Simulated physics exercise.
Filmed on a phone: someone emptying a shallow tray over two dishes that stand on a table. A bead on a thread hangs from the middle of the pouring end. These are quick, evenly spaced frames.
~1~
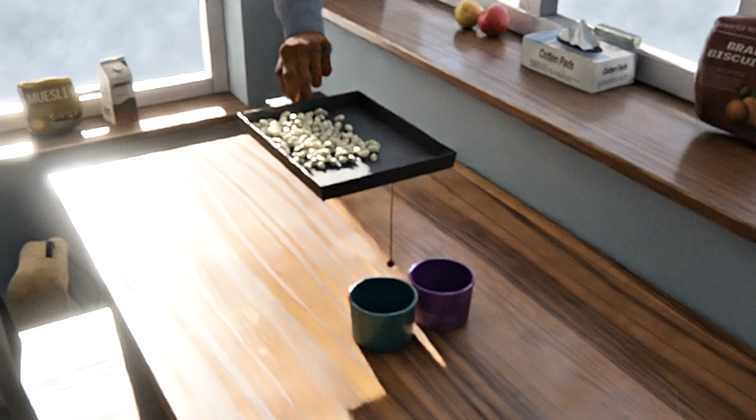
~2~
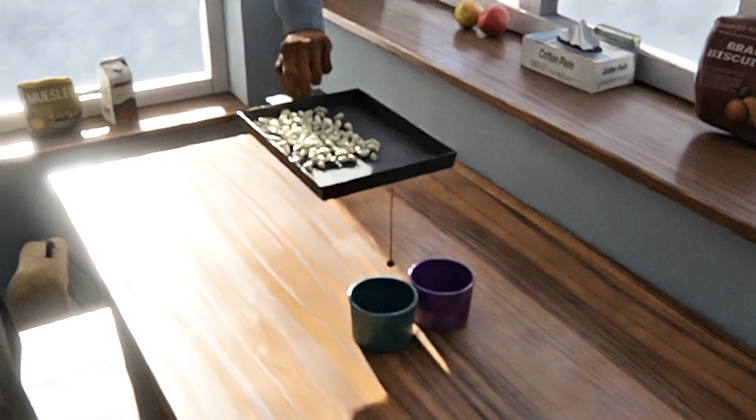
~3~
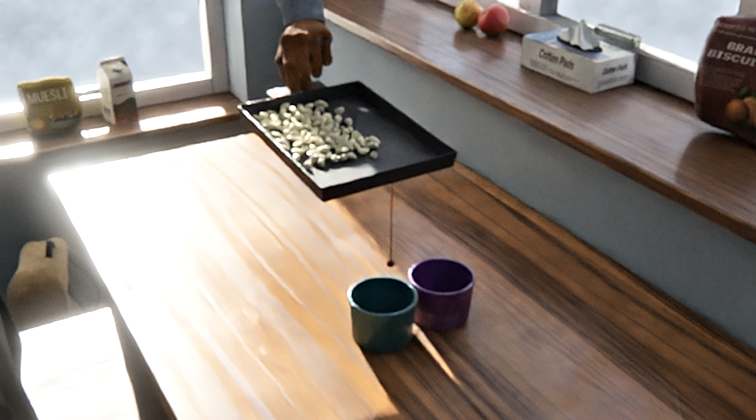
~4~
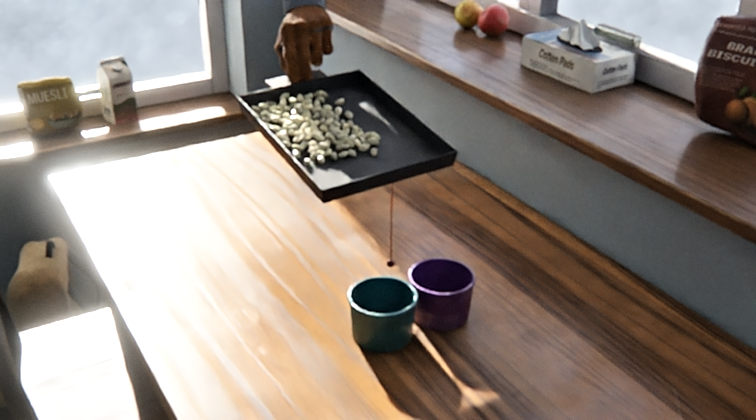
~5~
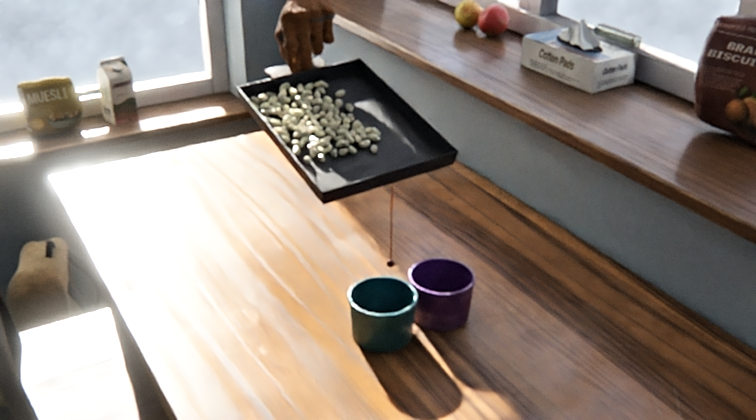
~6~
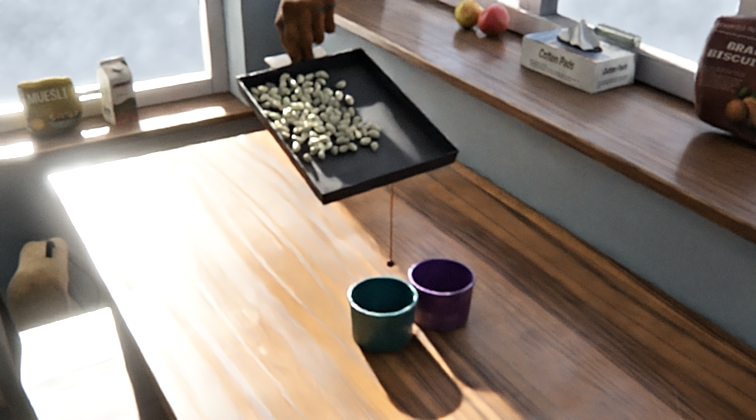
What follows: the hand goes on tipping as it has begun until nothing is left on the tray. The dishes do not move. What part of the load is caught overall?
They take only the smaller part between them.
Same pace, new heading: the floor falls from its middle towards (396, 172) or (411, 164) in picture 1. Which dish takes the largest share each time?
One: The right dish. Two: The right one.
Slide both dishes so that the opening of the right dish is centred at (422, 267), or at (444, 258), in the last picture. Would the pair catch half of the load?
One: Under half. Two: Less than half.
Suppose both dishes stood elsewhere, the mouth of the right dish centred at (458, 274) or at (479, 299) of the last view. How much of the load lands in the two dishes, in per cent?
Roughly 20 per cent, and 0 per cent.
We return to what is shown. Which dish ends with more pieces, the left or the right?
More ends in the left-hand dish.
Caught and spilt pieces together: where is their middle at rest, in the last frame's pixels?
At about (359, 348).
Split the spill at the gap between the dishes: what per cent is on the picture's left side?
It comes to 80 per cent or so.
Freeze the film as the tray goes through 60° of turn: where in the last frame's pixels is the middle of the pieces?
Roughly at (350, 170).
Shortly afterwards, tray tipped steeply; all but a few on the tray; only a few outside both; only a few in the air.
Next, tray tipped right over; the bulk on the tray; a little in the left dish; a little outside both; only a few in the air.
Some moments later, tray tipped past a quarter turn; near a third in the left dish; only a few in the right dish; near two thirds outside both.
In the end, tray tipped past a quarter turn; near a third in the left dish; only a few in the right dish; near two thirds outside both.
